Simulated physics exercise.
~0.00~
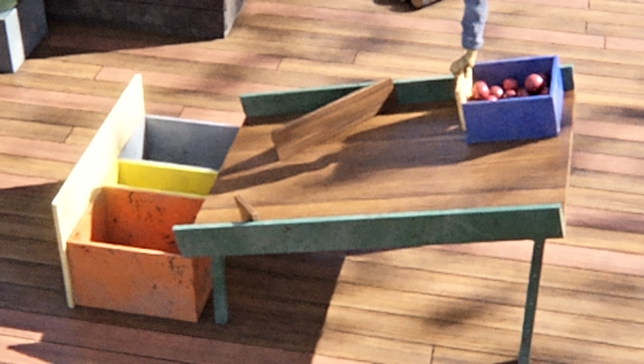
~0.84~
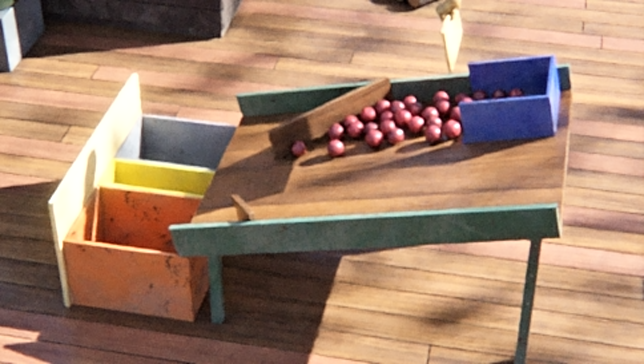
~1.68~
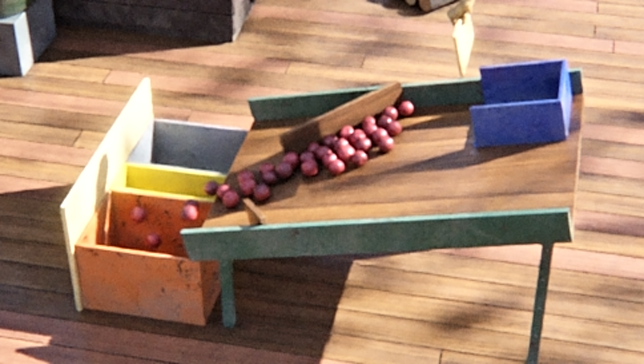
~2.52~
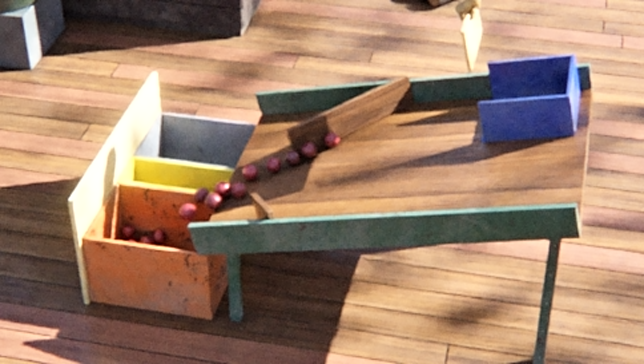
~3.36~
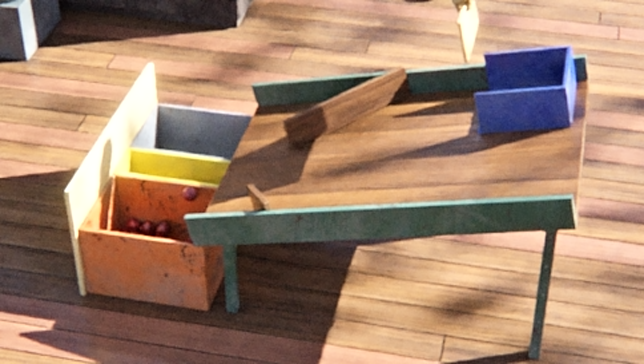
The footage shows a hand at the gate of a blue pen of red apples on a tilted table; once the gate lifts, the apples roll left down the slope, past angled boards, and drop into the orange bin, leaving the table clear.
